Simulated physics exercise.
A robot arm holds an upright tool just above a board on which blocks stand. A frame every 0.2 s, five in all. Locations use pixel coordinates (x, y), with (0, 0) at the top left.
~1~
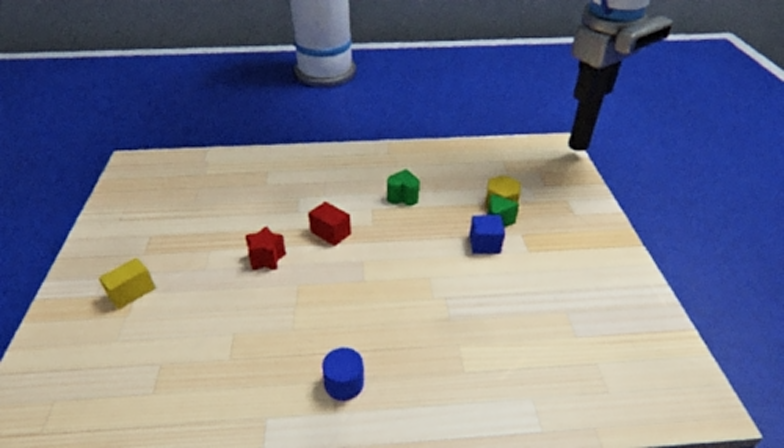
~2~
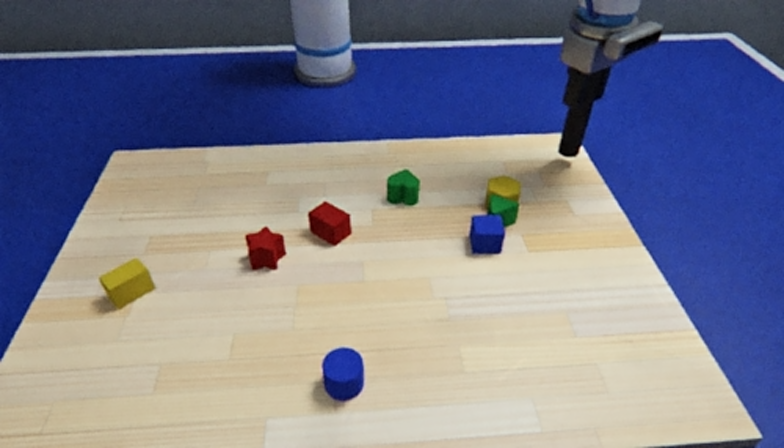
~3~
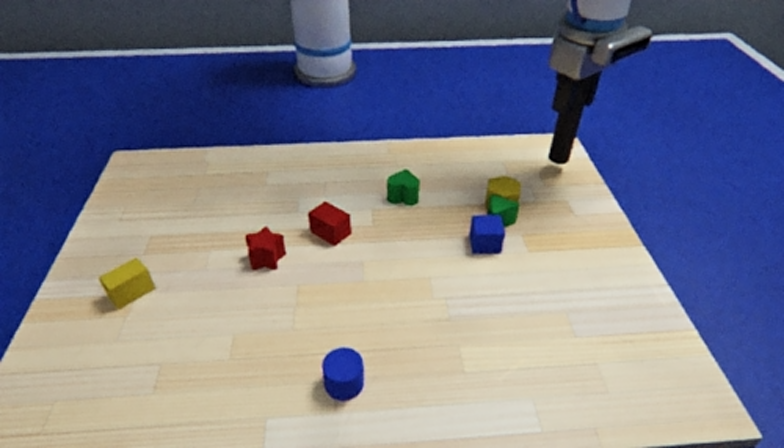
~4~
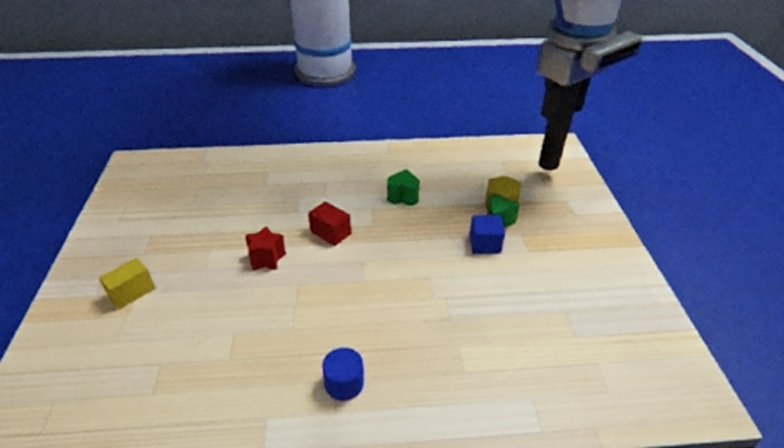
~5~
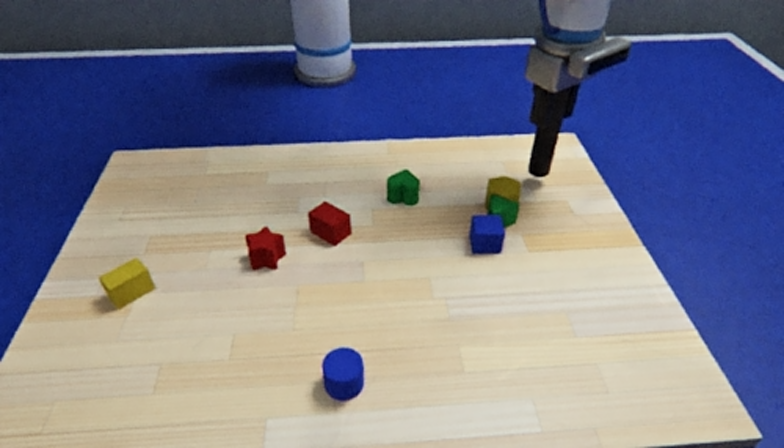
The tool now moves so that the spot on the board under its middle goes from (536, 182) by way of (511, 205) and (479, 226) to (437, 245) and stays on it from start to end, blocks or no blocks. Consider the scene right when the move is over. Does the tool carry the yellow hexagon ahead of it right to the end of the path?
No
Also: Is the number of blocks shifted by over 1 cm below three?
I believe not.
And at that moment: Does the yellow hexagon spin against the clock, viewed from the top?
Answer: No.
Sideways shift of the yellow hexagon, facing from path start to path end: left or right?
It's set to shift right.
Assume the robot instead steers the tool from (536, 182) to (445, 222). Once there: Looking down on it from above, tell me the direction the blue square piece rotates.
It swings round clockwise.
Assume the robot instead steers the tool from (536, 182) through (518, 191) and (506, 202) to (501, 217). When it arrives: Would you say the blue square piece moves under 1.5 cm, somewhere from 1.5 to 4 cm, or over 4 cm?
Once the path is done, the blue square piece lies 1.5 to 4 cm from its present place.
What follows on the original path. One third of the way, tool (513, 195); blue square piece (487, 229); green triangle (494, 208), turned 25° anticlockwise; yellow hexagon (488, 190), turned 30° clockwise.
Two thirds of the way, tool (480, 216); blue square piece (483, 244), turned 35° clockwise; green triangle (484, 225), turned 65° anticlockwise; yellow hexagon (456, 196), turned 95° clockwise.
At the end, tool (438, 235); blue square piece (483, 244), turned 35° clockwise; green triangle (484, 226), turned 60° anticlockwise; yellow hexagon (453, 196), turned 105° clockwise.
